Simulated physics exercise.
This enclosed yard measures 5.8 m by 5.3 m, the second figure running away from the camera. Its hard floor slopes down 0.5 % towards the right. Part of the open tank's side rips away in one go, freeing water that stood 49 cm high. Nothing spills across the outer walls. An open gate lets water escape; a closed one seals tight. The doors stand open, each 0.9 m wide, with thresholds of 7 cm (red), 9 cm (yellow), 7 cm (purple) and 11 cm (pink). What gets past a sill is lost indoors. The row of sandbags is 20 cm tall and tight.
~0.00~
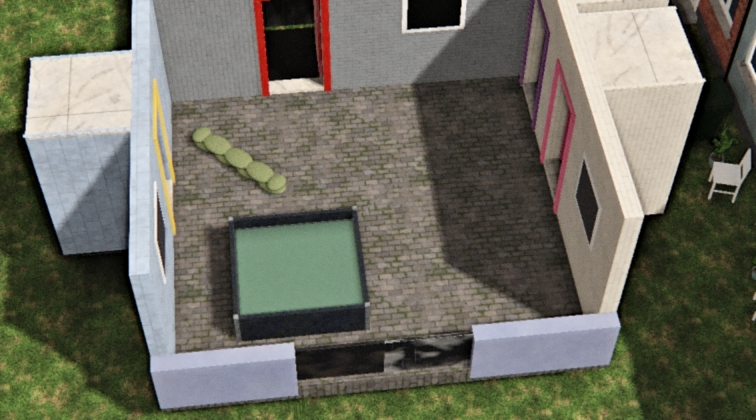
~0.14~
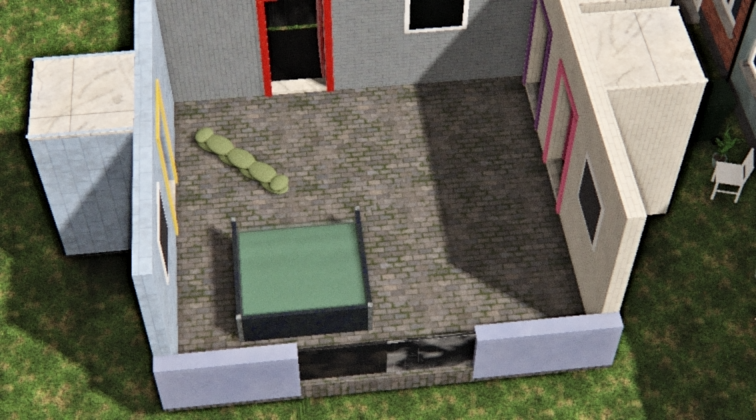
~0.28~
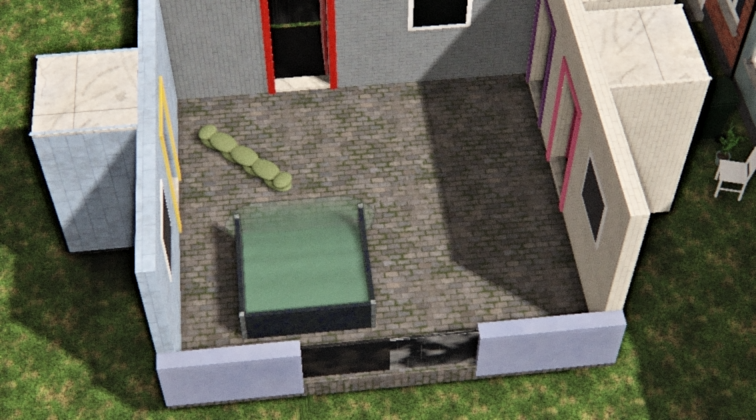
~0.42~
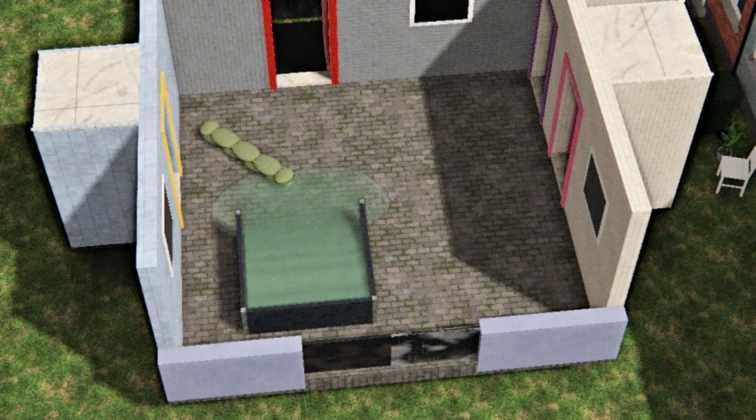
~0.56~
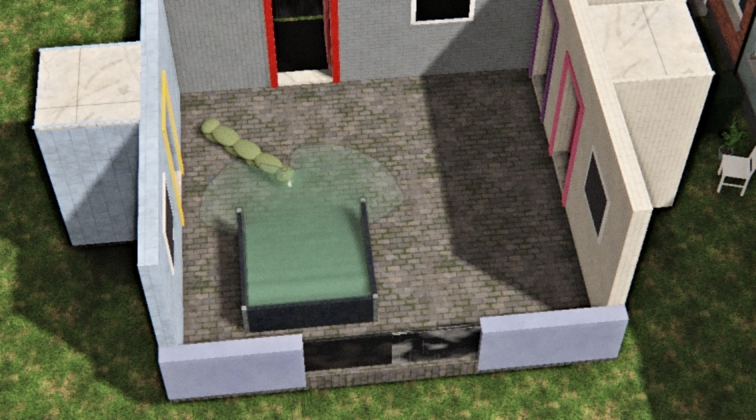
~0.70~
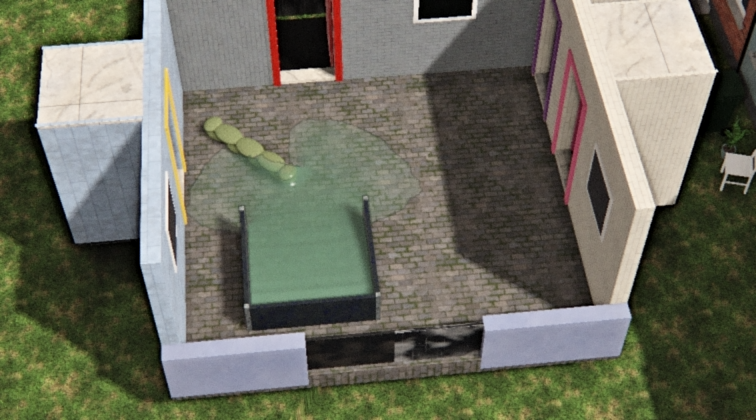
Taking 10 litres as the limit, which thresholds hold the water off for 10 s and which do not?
The water let in: At the red door it passes the limit; at the yellow door it passes the limit; at the purple door it passes the limit; at the pink door it keeps below the limit.
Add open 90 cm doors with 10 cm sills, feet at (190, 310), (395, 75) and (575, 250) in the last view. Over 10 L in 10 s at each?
In that order: Not over, above, below.
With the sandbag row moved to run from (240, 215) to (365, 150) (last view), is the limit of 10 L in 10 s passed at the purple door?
Against that limit: Purple past it.
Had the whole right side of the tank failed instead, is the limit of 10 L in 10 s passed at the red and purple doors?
Against that limit: Red not over, purple over.
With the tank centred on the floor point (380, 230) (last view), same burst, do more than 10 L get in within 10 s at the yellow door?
Against that limit: Yellow not over.
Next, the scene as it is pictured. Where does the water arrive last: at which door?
It is the pink one.
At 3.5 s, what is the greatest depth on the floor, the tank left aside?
Roughly 20 cm.
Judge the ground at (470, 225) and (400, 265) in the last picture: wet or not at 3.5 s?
In that order: Not reached, dry.
After 1.4 s water covers 30 % of the floor and is deepest (29 cm) near (291, 189); red door 2 cm at the sill, 8 L in, yellow door 6 cm at the sill, 0 L in, purple door not reached, pink door not reached.
After 2.2 s water covers 40 % of the floor and is deepest (26 cm) near (184, 94); red door 9 cm at the sill, 46 L in, yellow door 13 cm at the sill, 9 L in, purple door not reached, pink door not reached.
After 3.5 s water covers 50 % of the floor and is deepest (20 cm) near (520, 69); red door 13 cm at the sill, 91 L in, yellow door 13 cm at the sill, 36 L in, purple door 17 cm at the sill, 18 L in, pink door not reached.
After 6.0 s water covers 75 % of the floor and is deepest (12 cm) near (541, 108); red door 4 cm at the sill, 105 L in, yellow door 6 cm at the sill, 44 L in, purple door 12 cm at the sill, 84 L in, pink door 6 cm at the sill, 0 L in.
After 10.0 s water covers 95 % of the floor and is deepest (10 cm) near (594, 312); red door 3 cm at the sill, 105 L in, yellow door 3 cm at the sill, 44 L in, purple door 4 cm at the sill, 106 L in, pink door 4 cm at the sill, 0 L in.
